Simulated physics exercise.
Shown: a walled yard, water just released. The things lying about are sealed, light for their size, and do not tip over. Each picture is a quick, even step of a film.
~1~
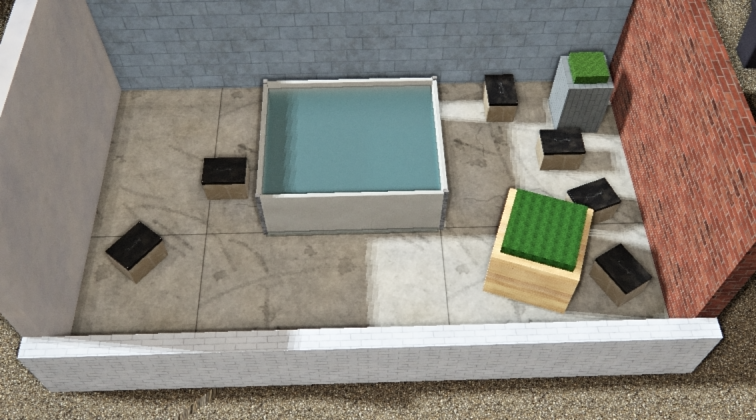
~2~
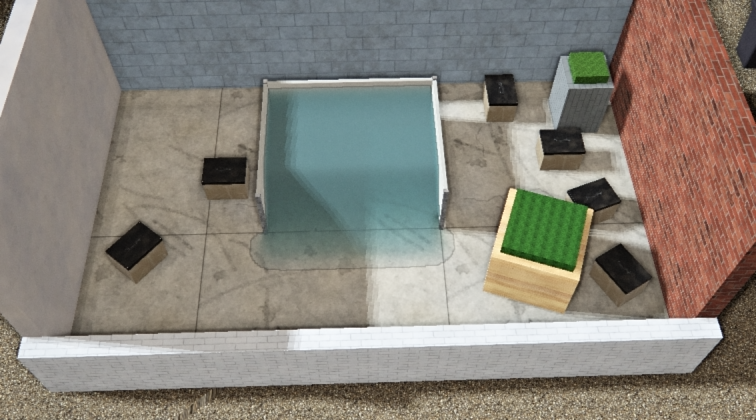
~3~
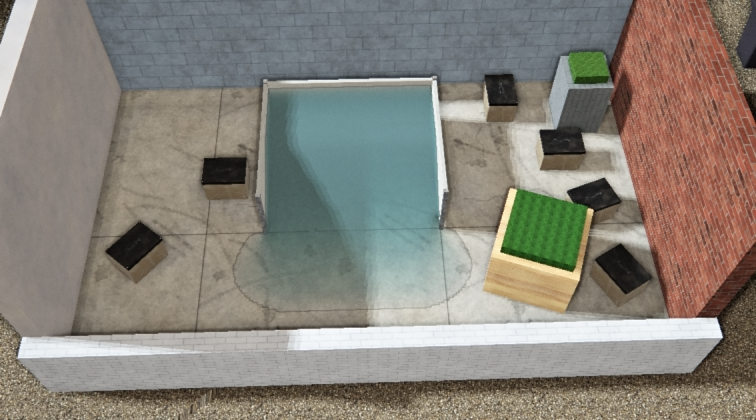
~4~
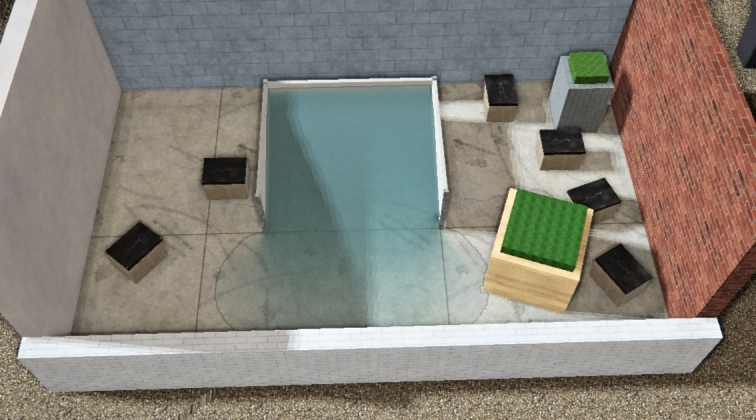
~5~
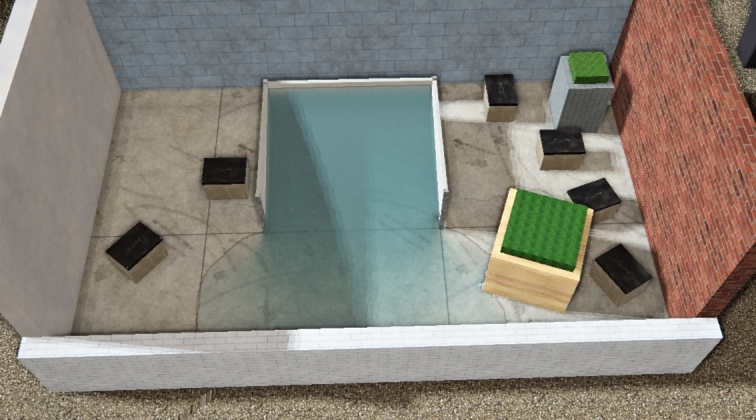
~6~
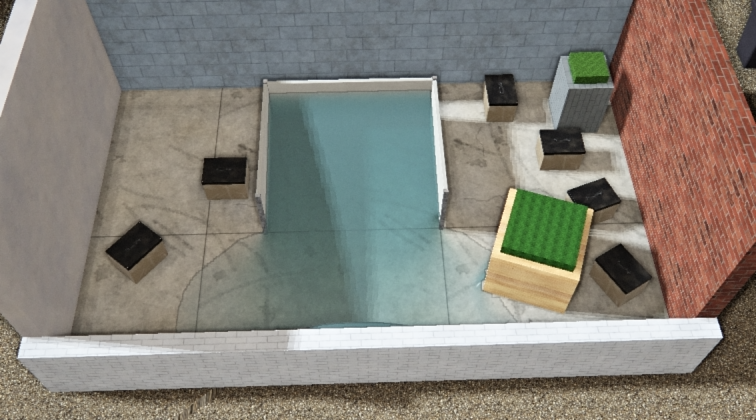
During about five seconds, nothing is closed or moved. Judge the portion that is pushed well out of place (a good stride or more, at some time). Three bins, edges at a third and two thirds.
Bin: One third to two thirds.
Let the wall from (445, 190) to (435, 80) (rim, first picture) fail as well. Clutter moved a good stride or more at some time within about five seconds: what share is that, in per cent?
Near 70 in a hundred.
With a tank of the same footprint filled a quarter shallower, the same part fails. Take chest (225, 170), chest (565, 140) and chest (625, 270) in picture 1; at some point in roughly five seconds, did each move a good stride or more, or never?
As asked: Fell short, fell short, went the distance.
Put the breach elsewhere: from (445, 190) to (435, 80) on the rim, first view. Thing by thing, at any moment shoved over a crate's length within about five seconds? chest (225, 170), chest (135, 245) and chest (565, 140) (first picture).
In turn: Stayed short, stayed short, cleared that distance.
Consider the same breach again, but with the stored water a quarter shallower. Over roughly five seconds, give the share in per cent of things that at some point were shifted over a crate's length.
About 40 %.
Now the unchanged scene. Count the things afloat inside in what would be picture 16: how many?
Total: 0.
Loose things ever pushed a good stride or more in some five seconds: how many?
So that is 4.
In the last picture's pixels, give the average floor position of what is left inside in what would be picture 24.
Their average sits at about pixel (428, 153).
A moment on, 0 of 7 are well off their spots; 0 afloat.
Next, 0 of 7 are well off their spots; 0 afloat.
Later, 3 of 7 are well off their spots; 0 afloat.
In the end, 4 of 7 are well off their spots, and 4 have been at some point; 5 afloat.
